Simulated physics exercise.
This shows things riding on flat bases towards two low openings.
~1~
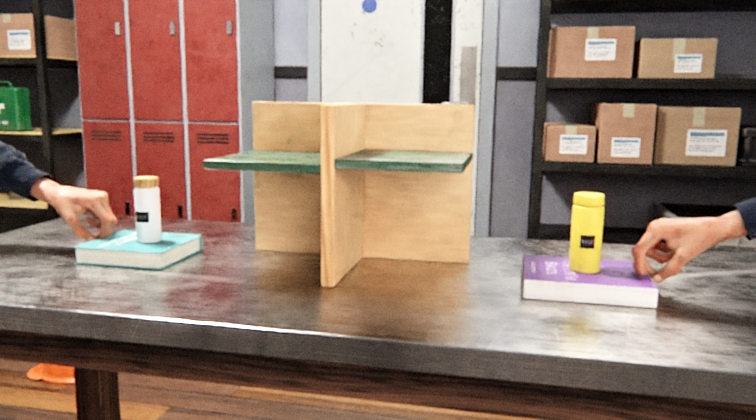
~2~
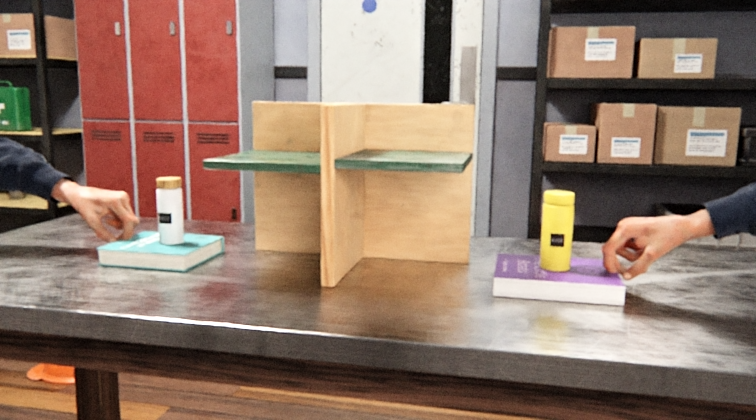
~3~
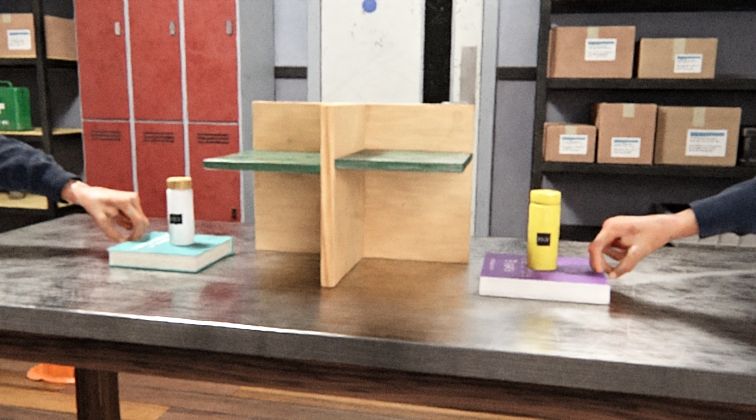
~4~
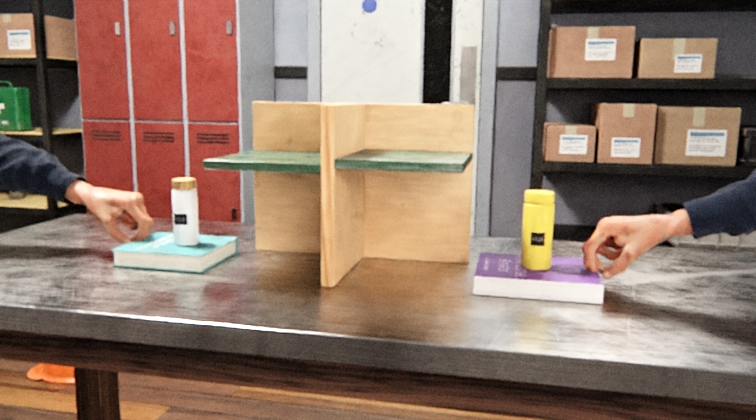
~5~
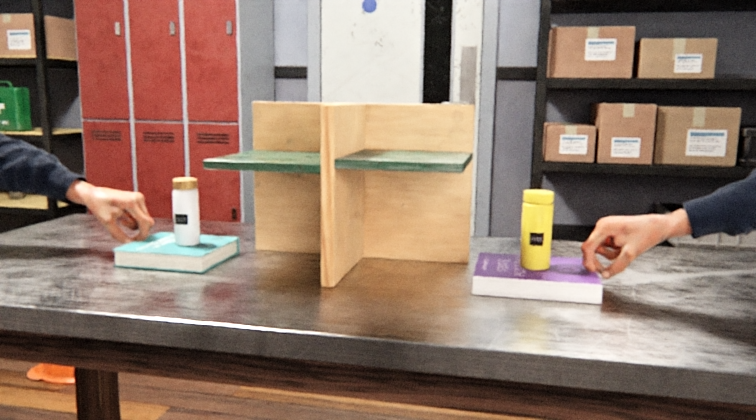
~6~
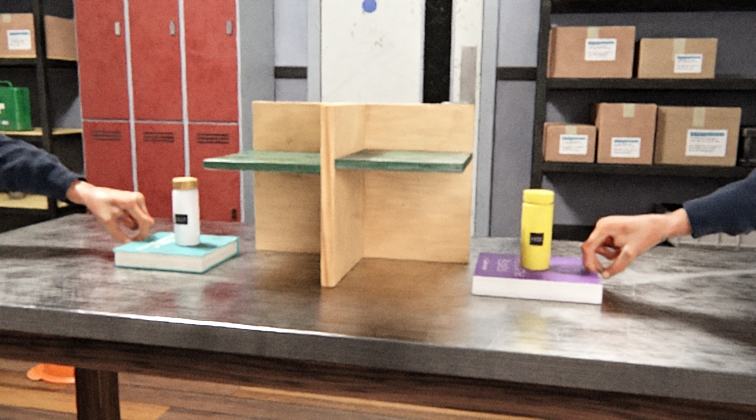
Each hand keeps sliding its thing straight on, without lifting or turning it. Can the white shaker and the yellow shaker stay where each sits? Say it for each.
The white shaker clears the shelf, the yellow shaker clears the shelf.
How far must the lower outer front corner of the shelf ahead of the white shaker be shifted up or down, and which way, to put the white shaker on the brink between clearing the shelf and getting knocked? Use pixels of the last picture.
Roughly 20 pixels down.
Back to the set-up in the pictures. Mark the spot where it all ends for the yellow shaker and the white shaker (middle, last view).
The yellow shaker at (411, 223), the white shaker at (285, 217).
Then, 0.92 s later than the last frame, white shaker riding along near (235, 214); yellow shaker riding along near (490, 228).
When it is over, the white shaker rides in untouched, near (285, 217); the yellow shaker rides in untouched, near (410, 223).
